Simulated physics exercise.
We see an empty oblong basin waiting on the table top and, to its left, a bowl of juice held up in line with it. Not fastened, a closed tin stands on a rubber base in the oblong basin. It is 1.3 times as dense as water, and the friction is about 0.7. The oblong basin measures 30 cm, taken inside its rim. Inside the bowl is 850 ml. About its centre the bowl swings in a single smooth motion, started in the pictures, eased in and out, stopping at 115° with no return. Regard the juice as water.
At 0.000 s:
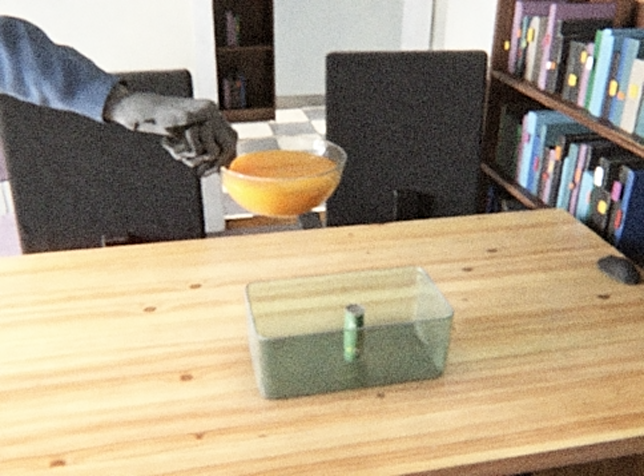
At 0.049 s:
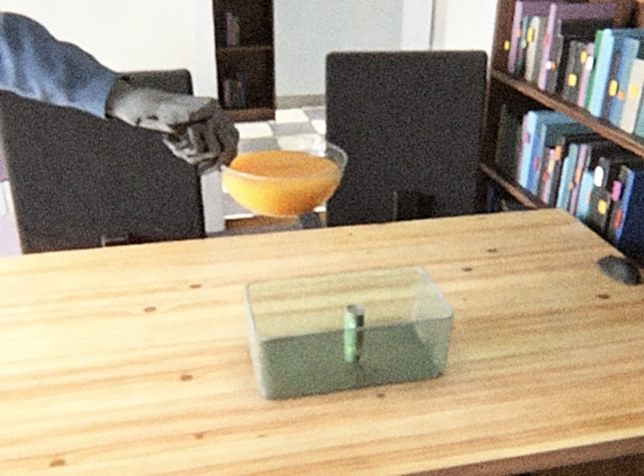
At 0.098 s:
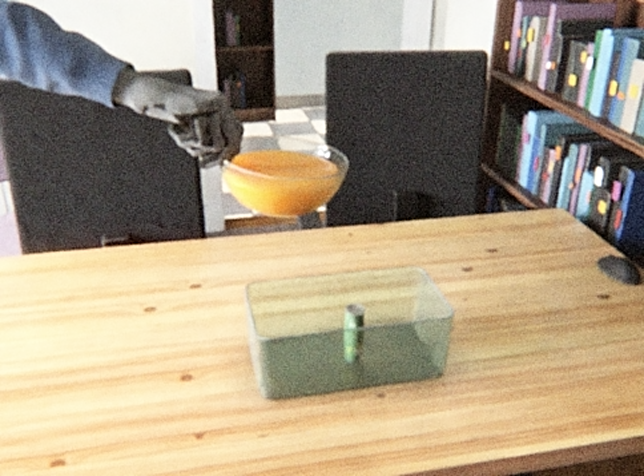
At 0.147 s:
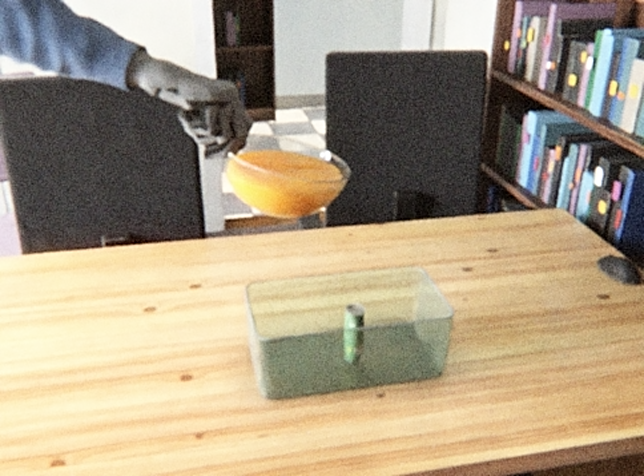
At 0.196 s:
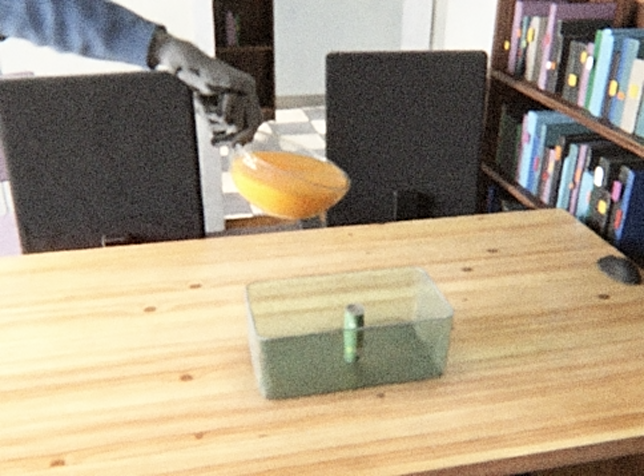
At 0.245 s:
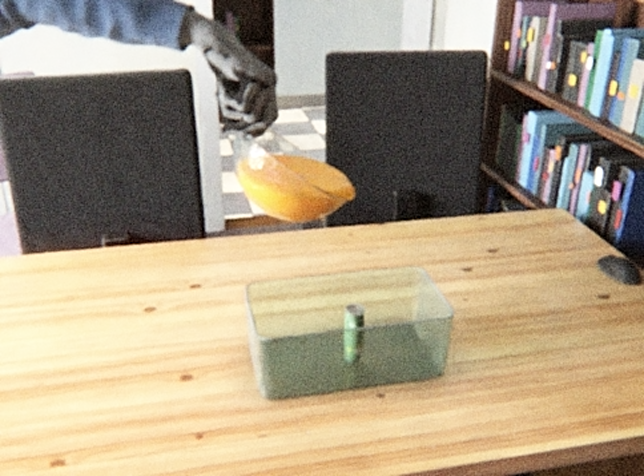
A glass bowl of orange juice, gripped by a dark-gloved hand in a blue sleeve, tilts above a pale wooden table in a book-lined room, seen from slightly above. Below it sits a clear, grey-green oblong basin holding a small green tin, with black chairs behind and bookshelves at right. The hand rises rightward, tipping the bowl's right rim down, slowly then faster, while the camera stays still.
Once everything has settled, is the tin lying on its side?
No, it never tilts over.
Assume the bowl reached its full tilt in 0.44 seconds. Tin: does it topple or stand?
Result: Tin upright.
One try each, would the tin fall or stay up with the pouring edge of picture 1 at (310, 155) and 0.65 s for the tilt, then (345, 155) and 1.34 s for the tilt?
Run one: It tumbles. Run two: It does not tip.
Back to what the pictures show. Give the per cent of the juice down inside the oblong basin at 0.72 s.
Some 76 percent.
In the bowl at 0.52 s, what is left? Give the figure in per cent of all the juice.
Roughly 4 %.
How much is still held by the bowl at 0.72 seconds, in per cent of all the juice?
Around 0 percent of it.
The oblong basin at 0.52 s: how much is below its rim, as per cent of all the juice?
I'd estimate some 44 percent of the liquid.
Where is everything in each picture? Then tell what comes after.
It leans 0°; its right rim is at (343, 153); the juice meets the walls at (221, 172) and (338, 164); the oblong basin's rim runs from (250, 311) to (437, 291); the tin's top is at (355, 311), in the first picture.
It leans 2°; its right rim is at (344, 155); the juice meets the walls at (222, 171) and (338, 164), in the second picture.
It leans 6°; its right rim is at (346, 160); the juice meets the walls at (223, 169) and (339, 167), in the third picture.
It leans 14°; its right rim is at (347, 168); the juice meets the walls at (226, 166) and (342, 170), in the fourth picture.
It leans 24°; its right rim is at (347, 179); the juice meets the walls at (231, 165) and (346, 173), in the fifth picture.
It leans 36°; its right rim is at (345, 192); the juice meets the walls at (236, 169) and (333, 178); 6 per cent is over the edge, in the sixth picture.
By 0.52 s the tilt is 103° and 4 per cent is still to pour; the tin stands where it began.
By 0.72 s the tilt is 115° and 0 per cent is still to pour; the tin stands where it began.
By 0.92 s the tilt is 115° and 0 per cent is still to pour; the tin leans 5°.
By 1.15 s the tilt is 115° and 0 per cent is still to pour; the tin stands where it began.
At rest the tin stands where it began.
